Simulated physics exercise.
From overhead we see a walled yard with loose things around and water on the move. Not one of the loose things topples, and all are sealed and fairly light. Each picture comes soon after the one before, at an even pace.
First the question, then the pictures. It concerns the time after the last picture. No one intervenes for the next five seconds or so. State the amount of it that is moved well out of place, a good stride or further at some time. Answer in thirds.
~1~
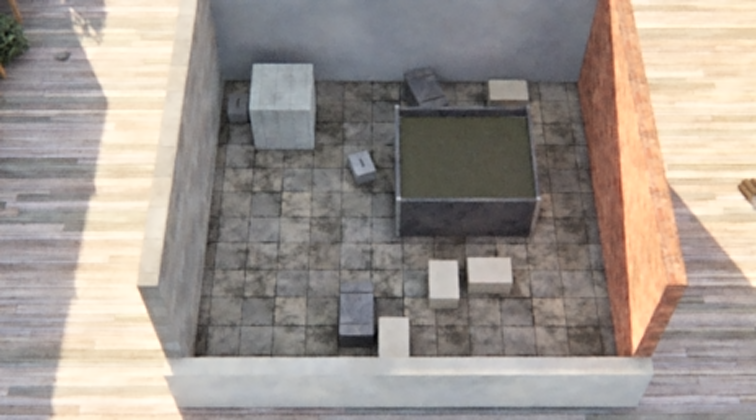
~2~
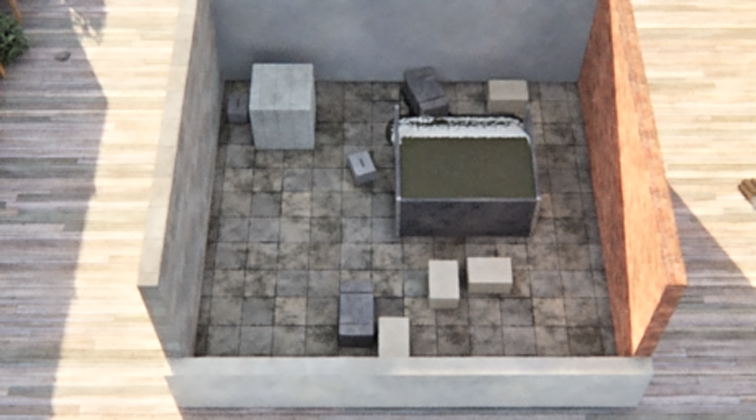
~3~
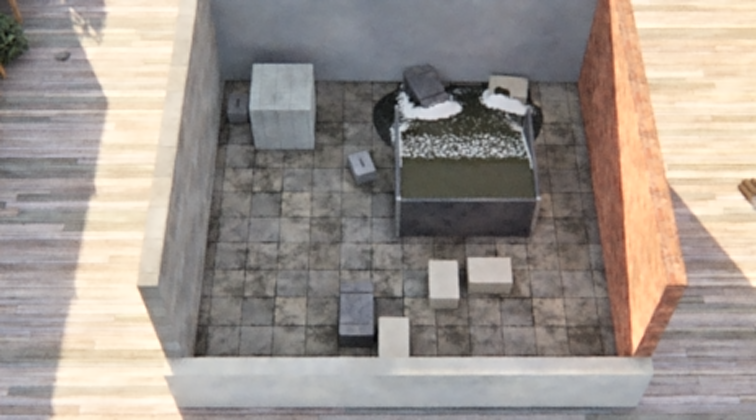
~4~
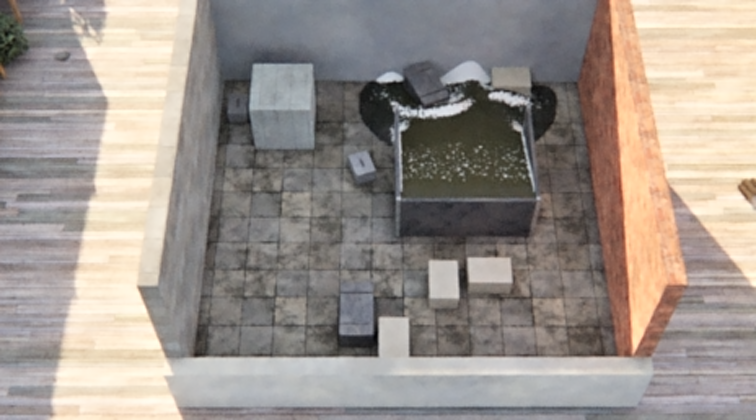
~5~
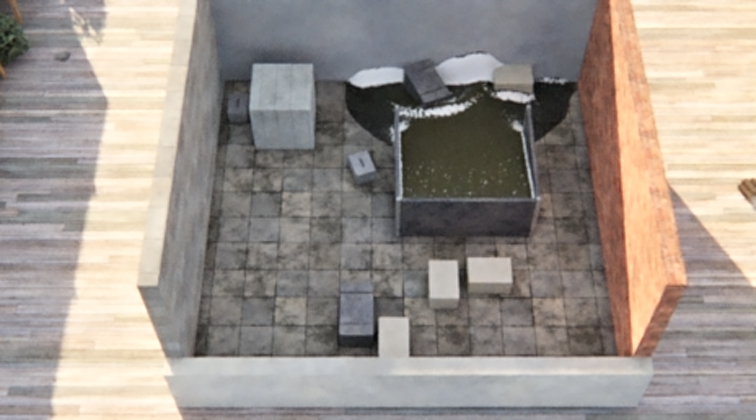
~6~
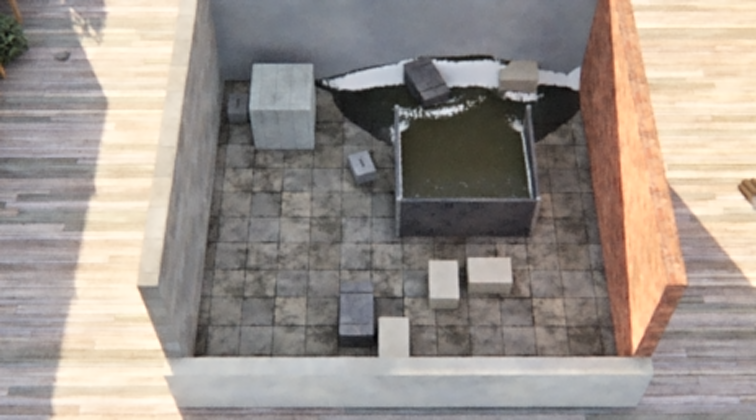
One to two thirds.
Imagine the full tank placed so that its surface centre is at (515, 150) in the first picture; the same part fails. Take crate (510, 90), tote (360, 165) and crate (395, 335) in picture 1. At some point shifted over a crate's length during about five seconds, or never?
The three, one by one: Past that mark, past that mark and short of that.
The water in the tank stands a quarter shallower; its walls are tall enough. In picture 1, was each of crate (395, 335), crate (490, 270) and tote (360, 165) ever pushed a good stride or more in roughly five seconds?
Respectively, never gets that far, never gets that far, never gets that far.
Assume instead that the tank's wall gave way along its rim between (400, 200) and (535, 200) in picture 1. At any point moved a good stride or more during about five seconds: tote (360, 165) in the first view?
Distance not reached.
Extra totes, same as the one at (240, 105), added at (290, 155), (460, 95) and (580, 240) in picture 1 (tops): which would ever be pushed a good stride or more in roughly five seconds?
First remains in place, second driven off, third driven off.
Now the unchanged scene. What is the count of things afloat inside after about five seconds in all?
Tally: 4.
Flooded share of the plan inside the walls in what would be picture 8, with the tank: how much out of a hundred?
30 per cent, roughly.
A moment on, 1 of 8 are well off their spots; 2 afloat.
Next, 2 of 8 are well off their spots; 1 afloat.
Later, 3 of 8 are well off their spots; 1 afloat.
In the end, 3 of 8 are well off their spots, and 3 have been at some point; 4 afloat.
